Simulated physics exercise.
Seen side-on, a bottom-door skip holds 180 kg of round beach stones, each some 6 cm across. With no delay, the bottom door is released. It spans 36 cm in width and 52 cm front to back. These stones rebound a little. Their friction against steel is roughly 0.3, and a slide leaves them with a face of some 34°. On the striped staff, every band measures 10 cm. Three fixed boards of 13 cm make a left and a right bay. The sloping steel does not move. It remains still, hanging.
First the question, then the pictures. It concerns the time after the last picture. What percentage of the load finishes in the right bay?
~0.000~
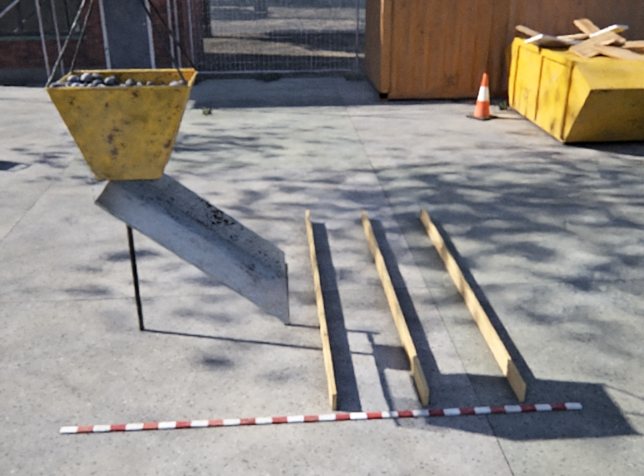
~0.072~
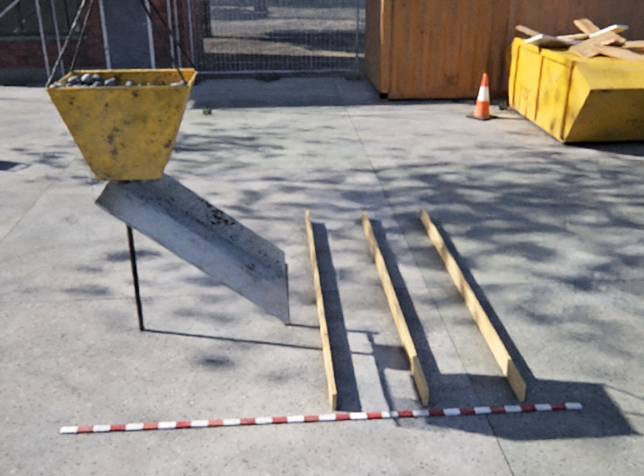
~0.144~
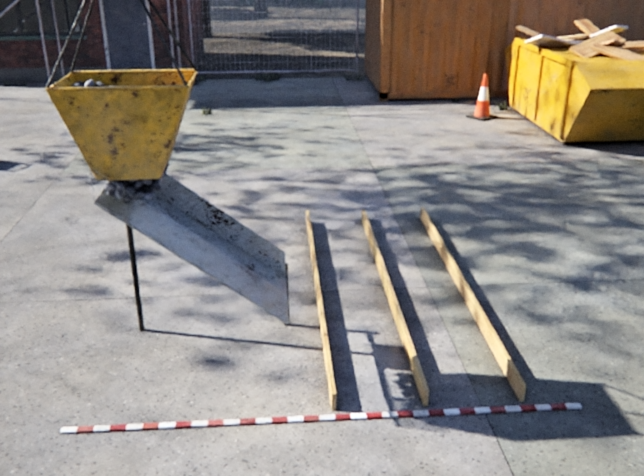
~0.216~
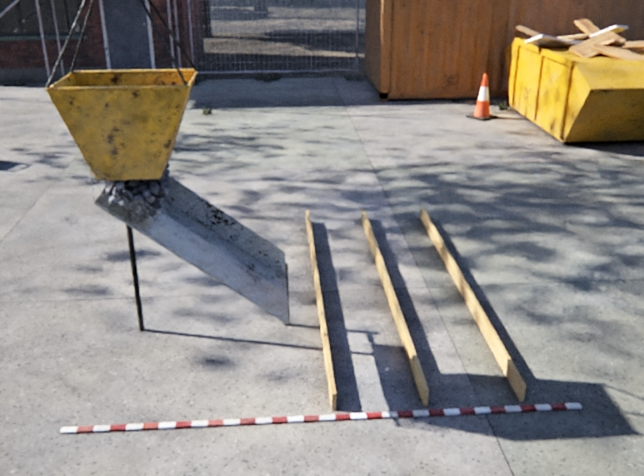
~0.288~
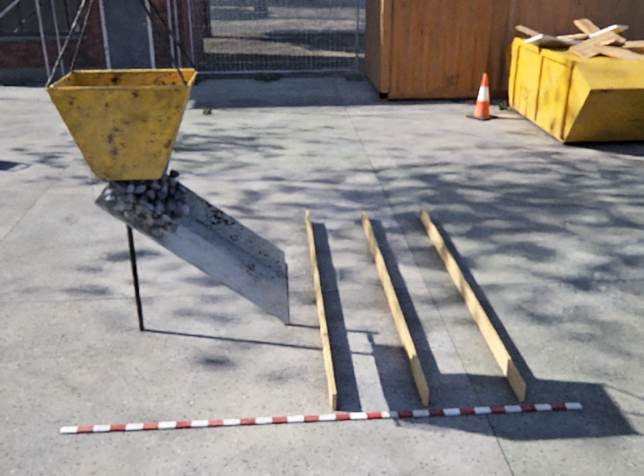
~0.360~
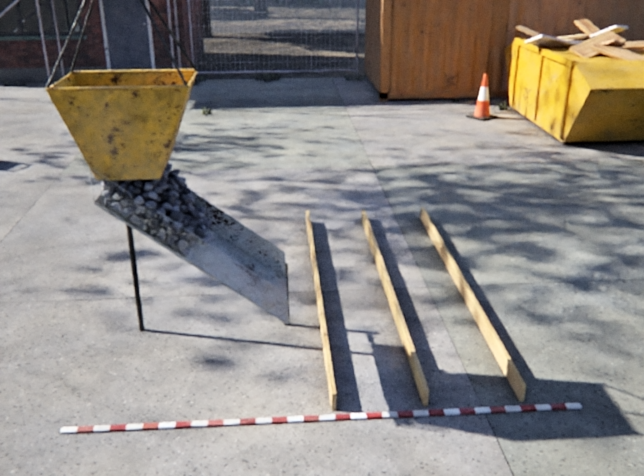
About 6 per cent.
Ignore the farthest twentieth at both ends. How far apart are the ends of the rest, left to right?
It covers roughly 60 centimetres from left to right.
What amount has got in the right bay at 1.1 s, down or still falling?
About 0 per cent of it.
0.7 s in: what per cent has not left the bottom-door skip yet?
Roughly 5 percent is held.
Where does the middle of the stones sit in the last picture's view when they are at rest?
Centre at rest: Around (373, 346).
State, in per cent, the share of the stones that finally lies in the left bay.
Near 90 percent, give or take.
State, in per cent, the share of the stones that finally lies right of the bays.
Close to 0 %.
After 0.7 s, 6 % in the bottom-door skip, 81 % on the steel, 11 % falling or lying left of the bays, 2 % falling or lying in the left bay; the stones farthest right are at (342, 336).
After 1.1 s, 0 % in the bottom-door skip, 41 % on the steel, 13 % falling or lying left of the bays, 46 % falling or lying in the left bay, 1 % falling or lying in the right bay; the stones farthest right are at (423, 329).
After 1.7 s, 0 % in the bottom-door skip, 3 % falling or lying left of the bays, 92 % falling or lying in the left bay, 5 % falling or lying in the right bay; the stones farthest right are at (485, 342).
After 2.6 s, 0 % in the bottom-door skip, 2 % falling or lying left of the bays, 92 % falling or lying in the left bay, 6 % falling or lying in the right bay; the stones farthest right are at (485, 342).
After 4.5 s, 0 % in the bottom-door skip, 2 % left of the bays, 92 % in the left bay, 6 % in the right bay; the stones farthest right are at (485, 342).
